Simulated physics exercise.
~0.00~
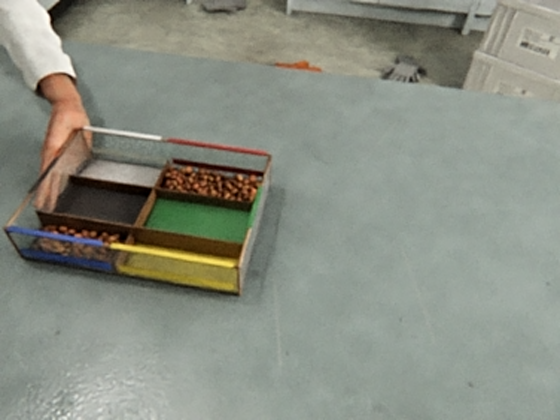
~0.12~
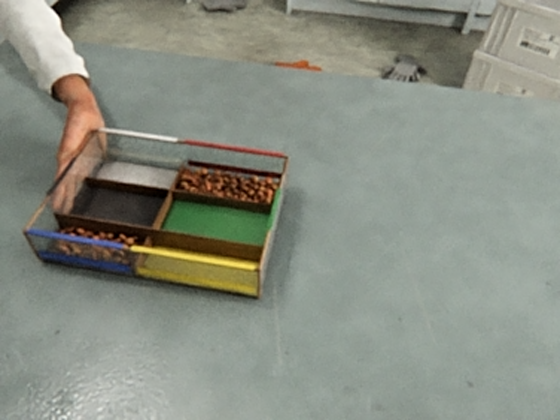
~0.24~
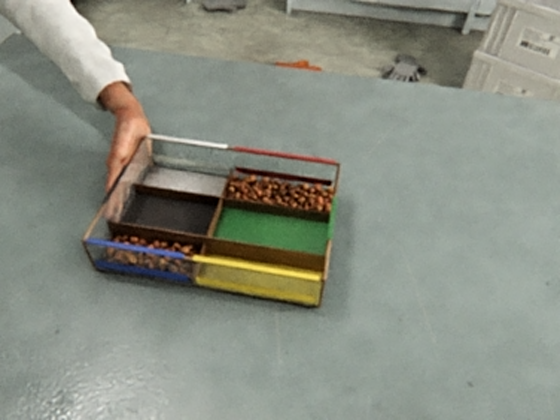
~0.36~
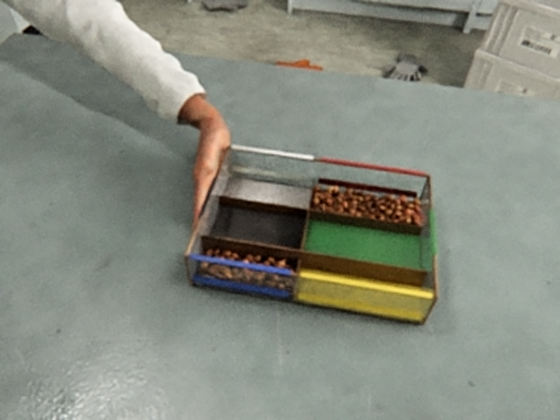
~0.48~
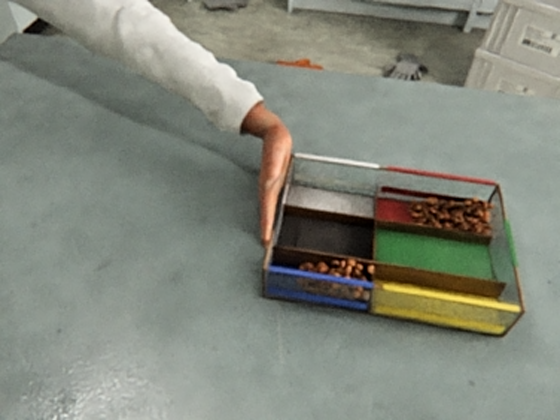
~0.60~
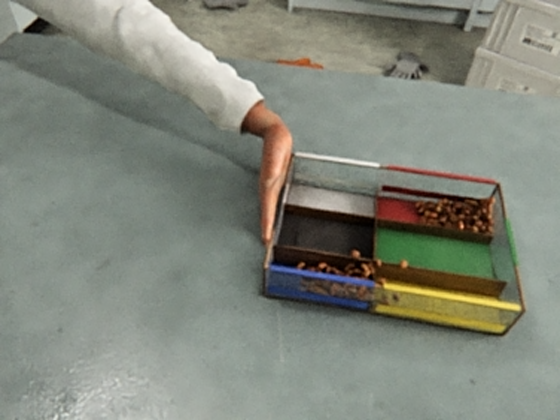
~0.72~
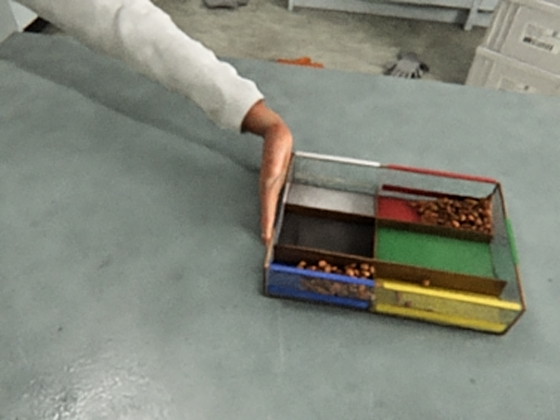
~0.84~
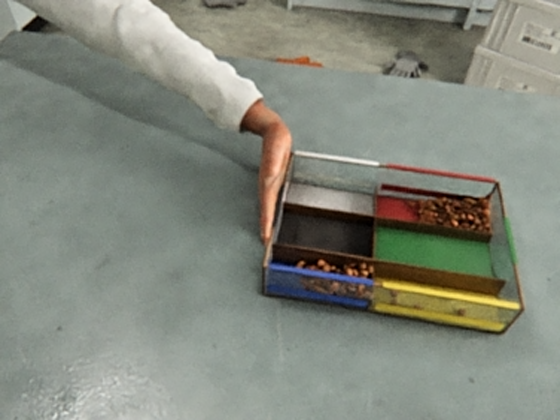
A hand in a white sleeve reaches in from the left and holds the side of a clear-walled drawer tray on a grey-green table, seen from above at an angle. Brown pieces of kibble fill the blue-edged section at the front left and the red one at the back right, while the white, black, green and yellow areas look empty. The hand pushes the tray steadily to the right, then stops it. The kibble slides rightward within its sections, baring some red floor, and a few pieces jump near the front divider. The tray rests flat, with nearly all the kibble still in its original sections.
